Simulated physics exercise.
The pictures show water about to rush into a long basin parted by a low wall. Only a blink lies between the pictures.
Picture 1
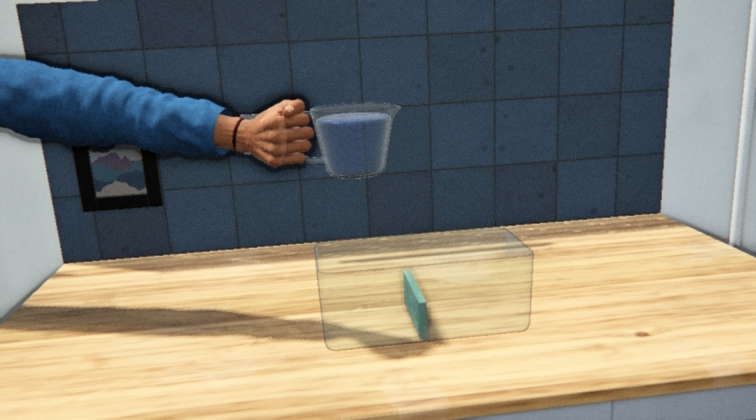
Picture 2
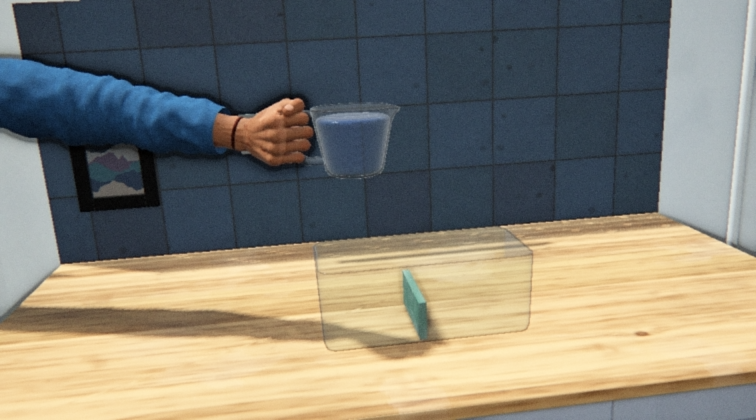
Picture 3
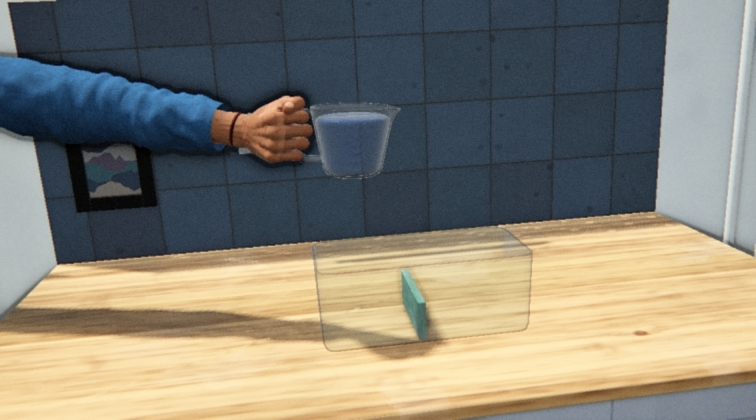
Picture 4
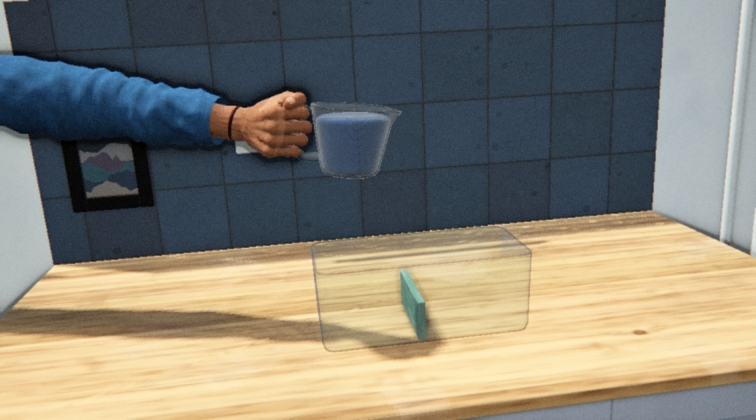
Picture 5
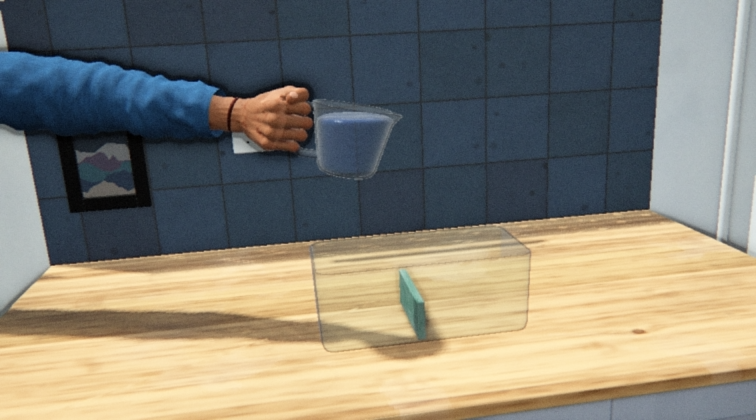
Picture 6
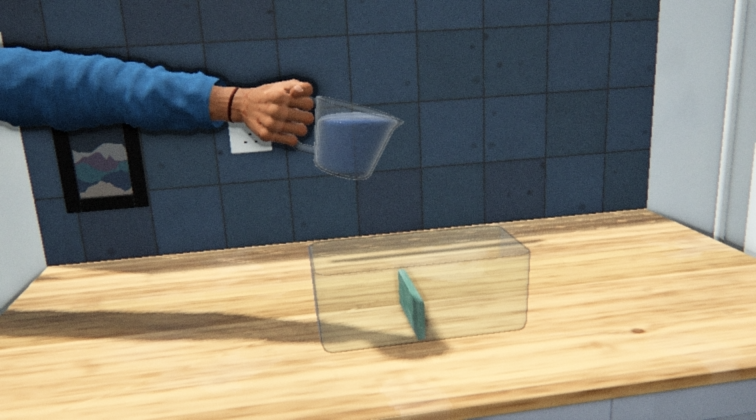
At first, a hand in a blue sleeve holds a clear jug of bluish liquid upright above a long transparent basin with a low green wall inside. The jug then tilts gradually to the right, its lip dipping, while the basin stays put and the view shifts slightly against the tiled background.
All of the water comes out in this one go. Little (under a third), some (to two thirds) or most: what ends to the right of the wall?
It comes to more than two thirds.
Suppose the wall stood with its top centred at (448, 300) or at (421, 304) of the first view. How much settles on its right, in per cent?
The first gives 50 %, the second 80 %.
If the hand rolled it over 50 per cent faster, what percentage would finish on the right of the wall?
About 85 per cent.
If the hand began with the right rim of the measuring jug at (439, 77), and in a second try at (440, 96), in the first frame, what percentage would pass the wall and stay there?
About 80 and 90 per cent.
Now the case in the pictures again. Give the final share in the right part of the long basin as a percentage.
It comes to 90 per cent or so.
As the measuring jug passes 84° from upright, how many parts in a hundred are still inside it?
About 50 per cent.
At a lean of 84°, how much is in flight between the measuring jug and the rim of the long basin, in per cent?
Close to 35 per cent.
A moment on, the measuring jug is tipped on its side and 49 per cent is still to pour, 0 is left of the wall and 15 right of it.
Next, the measuring jug is tipped right over and 3 per cent is still to pour, 1 is left of the wall and 85 right of it.
Then the measuring jug is tipped right over and 0 per cent is still to pour, 8 is left of the wall and 91 right of it.
Later the measuring jug is tipped right over and 0 per cent is still to pour, 8 is left of the wall and 91 right of it.
At rest 8 per cent lies left of the wall, 91 right of it and 1 outside.
